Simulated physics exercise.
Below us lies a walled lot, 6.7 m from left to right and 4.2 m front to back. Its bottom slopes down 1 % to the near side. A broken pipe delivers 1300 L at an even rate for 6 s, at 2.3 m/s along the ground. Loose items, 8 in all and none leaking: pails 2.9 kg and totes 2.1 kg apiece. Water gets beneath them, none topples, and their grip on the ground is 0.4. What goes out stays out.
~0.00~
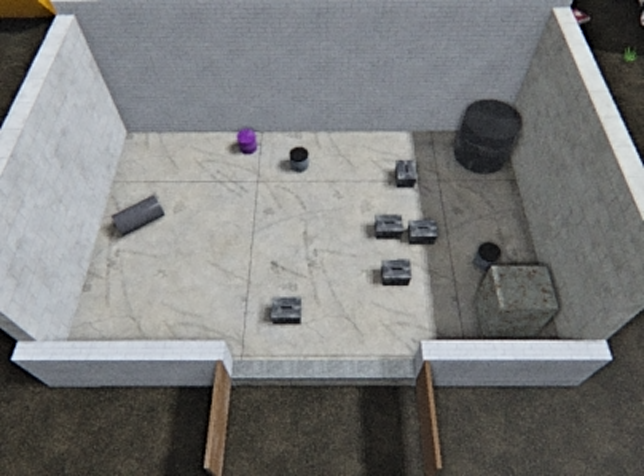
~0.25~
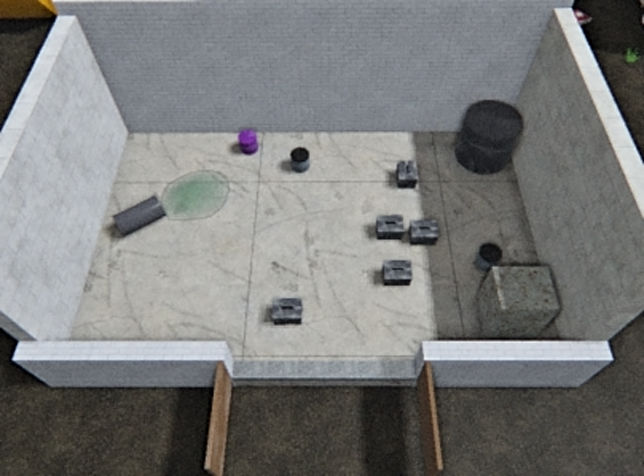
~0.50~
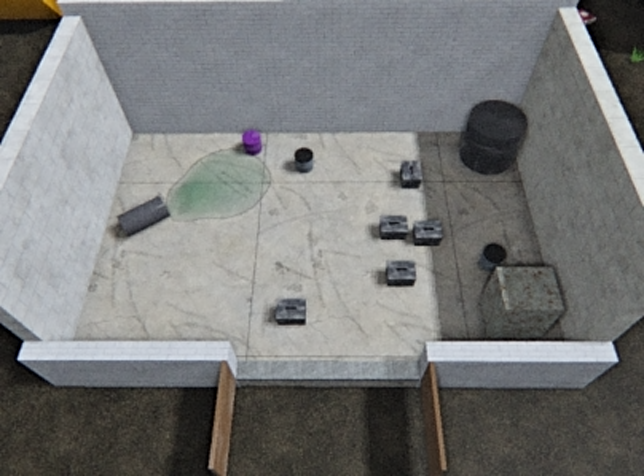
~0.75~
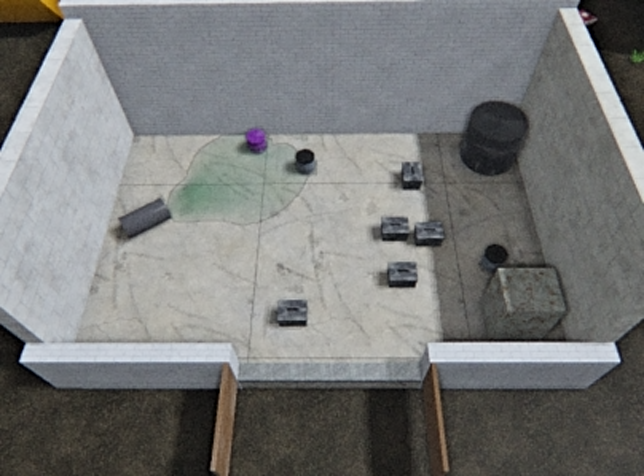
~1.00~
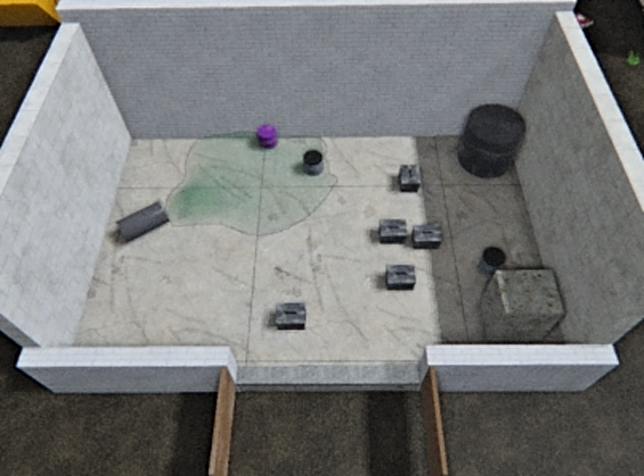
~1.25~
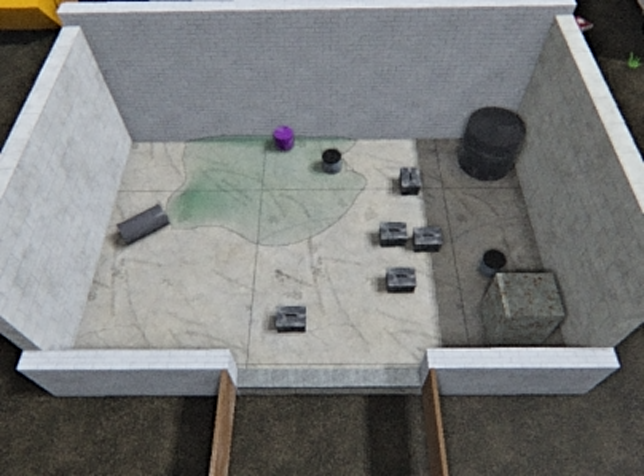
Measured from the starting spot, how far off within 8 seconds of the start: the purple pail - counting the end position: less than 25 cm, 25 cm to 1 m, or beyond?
The purple pail gets carried off.
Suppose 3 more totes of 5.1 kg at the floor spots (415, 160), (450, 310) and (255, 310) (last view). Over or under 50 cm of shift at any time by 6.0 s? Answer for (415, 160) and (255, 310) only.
In that order: More, under.
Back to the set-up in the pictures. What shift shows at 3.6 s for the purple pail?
Roughly 350 cm by then.
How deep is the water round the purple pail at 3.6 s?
About 9 cm.
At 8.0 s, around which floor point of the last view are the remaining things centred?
At about (397, 327).
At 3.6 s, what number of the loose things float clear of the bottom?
4 of them.
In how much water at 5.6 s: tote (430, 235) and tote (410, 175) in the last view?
Roughly 6 and 10 cm.
After 1.8 s the purple pail is near (337, 137), 1.5 m from its start, afloat; 0 of 8 are out; 1 afloat.
After 3.6 s the purple pail is near (460, 187), 3.5 m from its start, afloat; 0 of 8 are out; 4 afloat.
After 5.6 s the purple pail is near (532, 281), 4.9 m from its start, afloat; 0 of 8 are out; 5 afloat.
After 8.0 s the purple pail is near (536, 280), 5.0 m from its start, afloat; 1 of 8 are out; 6 afloat.
